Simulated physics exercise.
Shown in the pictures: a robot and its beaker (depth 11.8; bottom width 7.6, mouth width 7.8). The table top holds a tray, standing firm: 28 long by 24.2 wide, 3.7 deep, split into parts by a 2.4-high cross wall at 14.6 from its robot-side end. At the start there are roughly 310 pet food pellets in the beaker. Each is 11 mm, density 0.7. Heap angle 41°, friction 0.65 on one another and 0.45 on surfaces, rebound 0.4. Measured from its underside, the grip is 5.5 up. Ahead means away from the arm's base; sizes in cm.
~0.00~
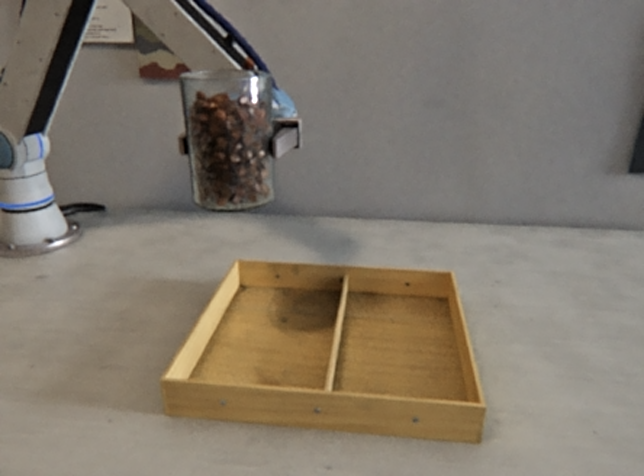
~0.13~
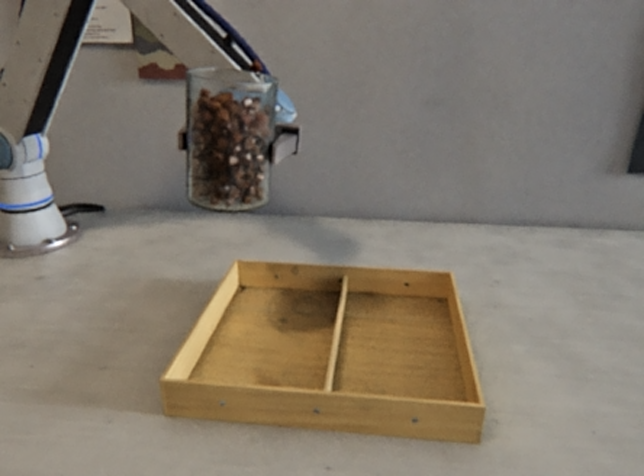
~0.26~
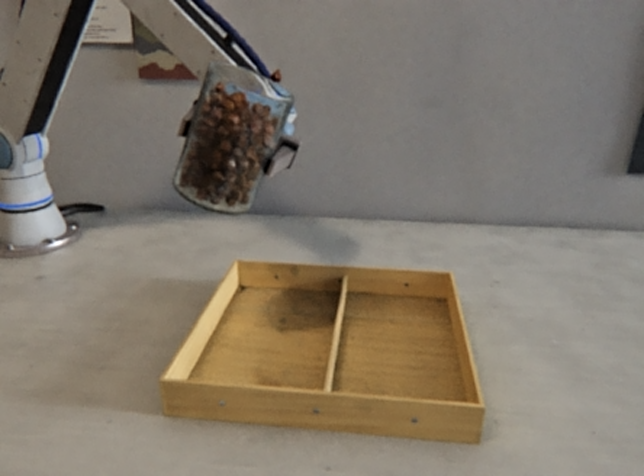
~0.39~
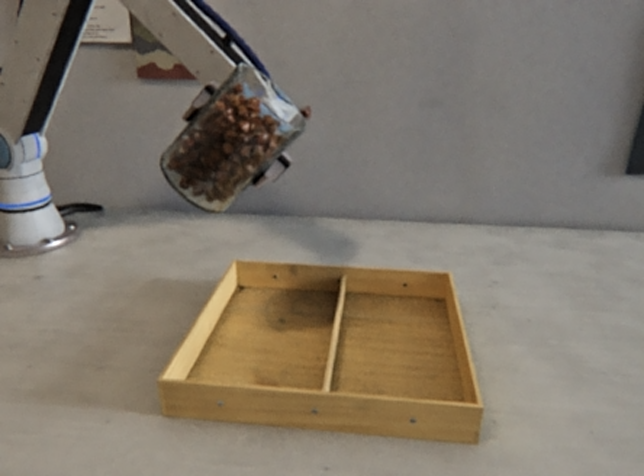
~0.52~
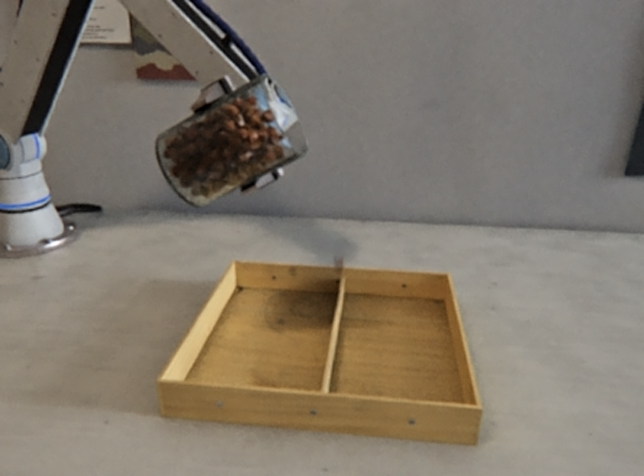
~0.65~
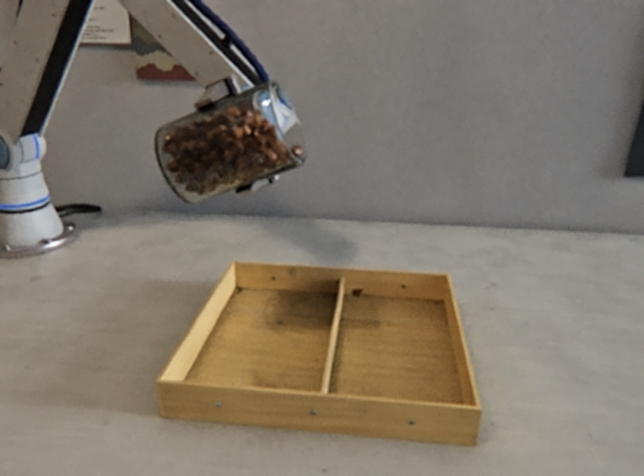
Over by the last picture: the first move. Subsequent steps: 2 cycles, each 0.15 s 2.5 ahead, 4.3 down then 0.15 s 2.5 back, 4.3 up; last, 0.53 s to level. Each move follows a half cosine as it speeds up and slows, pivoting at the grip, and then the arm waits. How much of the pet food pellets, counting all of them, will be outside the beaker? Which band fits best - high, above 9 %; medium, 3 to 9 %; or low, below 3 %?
Low, below 3 %.
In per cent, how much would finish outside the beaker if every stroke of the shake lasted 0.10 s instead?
Then about 5 per cent.
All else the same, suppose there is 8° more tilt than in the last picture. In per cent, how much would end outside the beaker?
Estimate: Around 0 per cent.
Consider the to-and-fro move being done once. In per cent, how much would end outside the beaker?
Expected share: About 0 %.
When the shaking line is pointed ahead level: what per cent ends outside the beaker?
You'd expect near 10 percent of it there.
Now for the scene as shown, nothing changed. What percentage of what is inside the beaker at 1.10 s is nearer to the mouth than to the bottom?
40 %.
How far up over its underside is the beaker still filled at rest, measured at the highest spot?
Roughly 11.0 cm.
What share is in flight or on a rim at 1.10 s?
Around 0 per cent of the load.
After 1.10 s, tilted 68° forward, highest piece 22 above the table; 308 in the beaker, 1 in the far-side part.
After 1.55 s, tilted 26° forward, highest piece 26 above the table; 308 in the beaker, 1 in the far-side part.
After 1.98 s, level, highest piece 28 above the table; 308 in the beaker, 1 in the far-side part.
After 3.03 s, level, highest piece 28 above the table; 308 in the beaker, 1 in the far-side part.
At rest, 308 in the beaker, 1 in the far-side part. That is 0 % outside the beaker.
